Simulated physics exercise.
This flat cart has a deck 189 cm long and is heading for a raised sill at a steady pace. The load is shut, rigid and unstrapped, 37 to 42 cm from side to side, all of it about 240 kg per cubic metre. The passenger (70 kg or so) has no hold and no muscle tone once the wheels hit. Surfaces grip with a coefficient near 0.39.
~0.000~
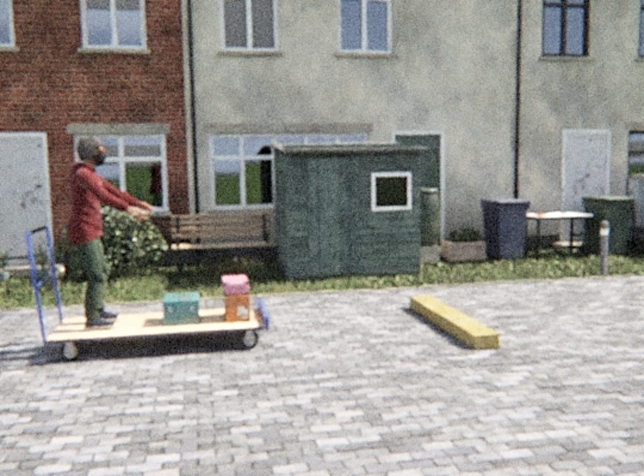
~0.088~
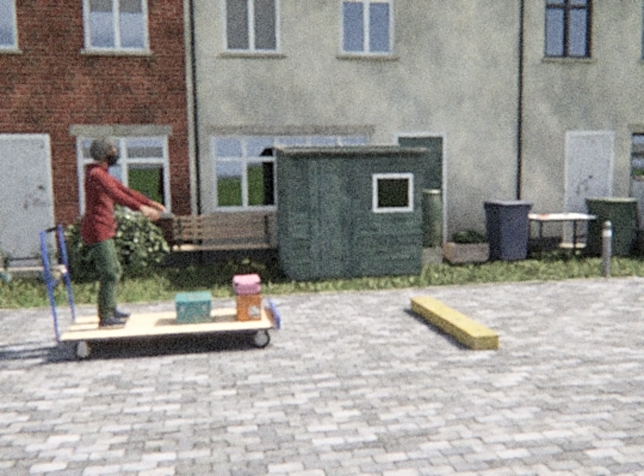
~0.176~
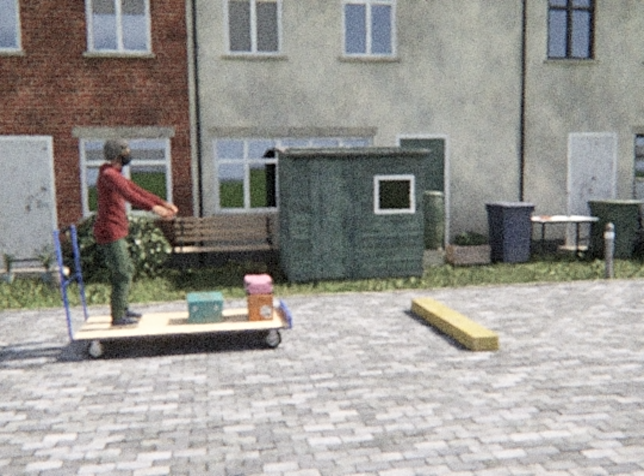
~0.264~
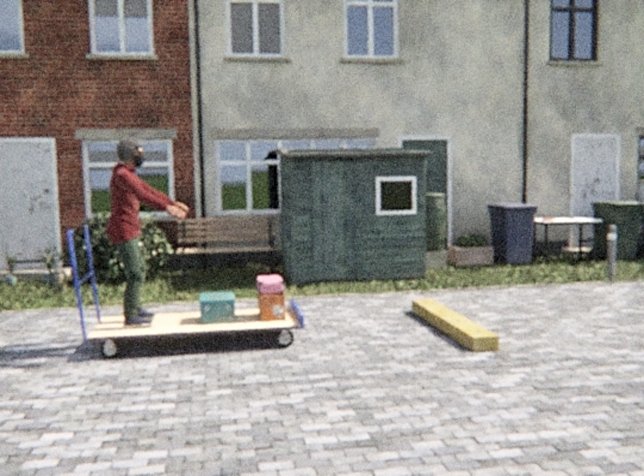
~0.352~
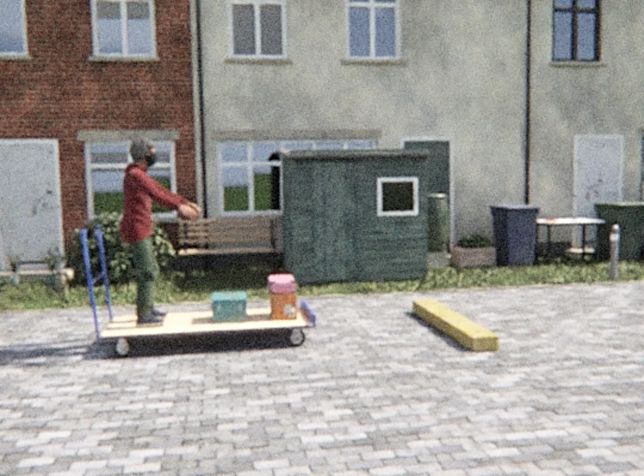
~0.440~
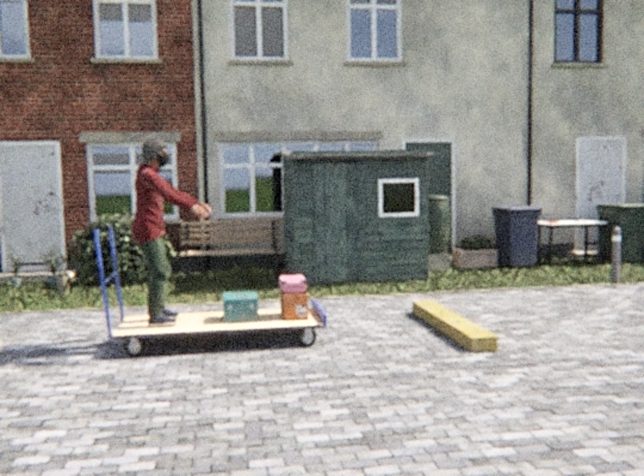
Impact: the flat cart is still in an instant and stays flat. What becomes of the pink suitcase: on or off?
The pink suitcase flies off.
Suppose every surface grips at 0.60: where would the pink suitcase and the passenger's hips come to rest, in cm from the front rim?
Then pink 10 behind, hips 130 behind.
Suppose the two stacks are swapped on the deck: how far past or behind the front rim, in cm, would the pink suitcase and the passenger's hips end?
In that case pink 40 behind, hips 120 behind.
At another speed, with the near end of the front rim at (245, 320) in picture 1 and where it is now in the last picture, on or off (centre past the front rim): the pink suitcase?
In that case pink off.
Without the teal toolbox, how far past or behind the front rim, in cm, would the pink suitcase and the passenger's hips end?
Then pink 10 past, hips 100 behind.
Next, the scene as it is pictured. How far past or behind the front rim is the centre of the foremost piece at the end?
Some 10 cm past it.
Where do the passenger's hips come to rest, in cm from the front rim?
Some 120 cm behind it.
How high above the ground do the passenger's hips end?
About 55 cm.
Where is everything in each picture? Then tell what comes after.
Pink suitcase (235, 285), teal toolbox (182, 309), rim corner (267, 326); 187 cm short of the stop, in the first picture.
Pink suitcase (247, 285), teal toolbox (194, 309), rim corner (279, 325); 176 cm short of the stop, in the second picture.
Pink suitcase (258, 285), teal toolbox (206, 308), rim corner (291, 325); 164 cm short of the stop, in the third picture.
Pink suitcase (270, 285), teal toolbox (218, 308), rim corner (303, 325); 153 cm short of the stop, in the fourth picture.
Pink suitcase (281, 285), teal toolbox (229, 307), rim corner (314, 324); 141 cm short of the stop, in the fifth picture.
Pink suitcase (292, 284), teal toolbox (240, 307), rim corner (326, 324); 129 cm short of the stop. Speed about 1.3 m/s, in the sixth picture.
Impact comes at 1.42 s.
After 1.67 s the pink suitcase is 4 cm behind the rim, tilted 0°, near (442, 278) in the last picture's view.
After 1.97 s the pink suitcase is 6 cm past the rim, tilted 80°, near (451, 288) in the last picture's view.
After 2.42 s the pink suitcase is 8 cm past the rim, tilted 90°, near (454, 304) in the last picture's view.
Final state at 2.9 s, past the rim, pink suitcase; behind it, orange parcel, teal toolbox and the passenger's hips.
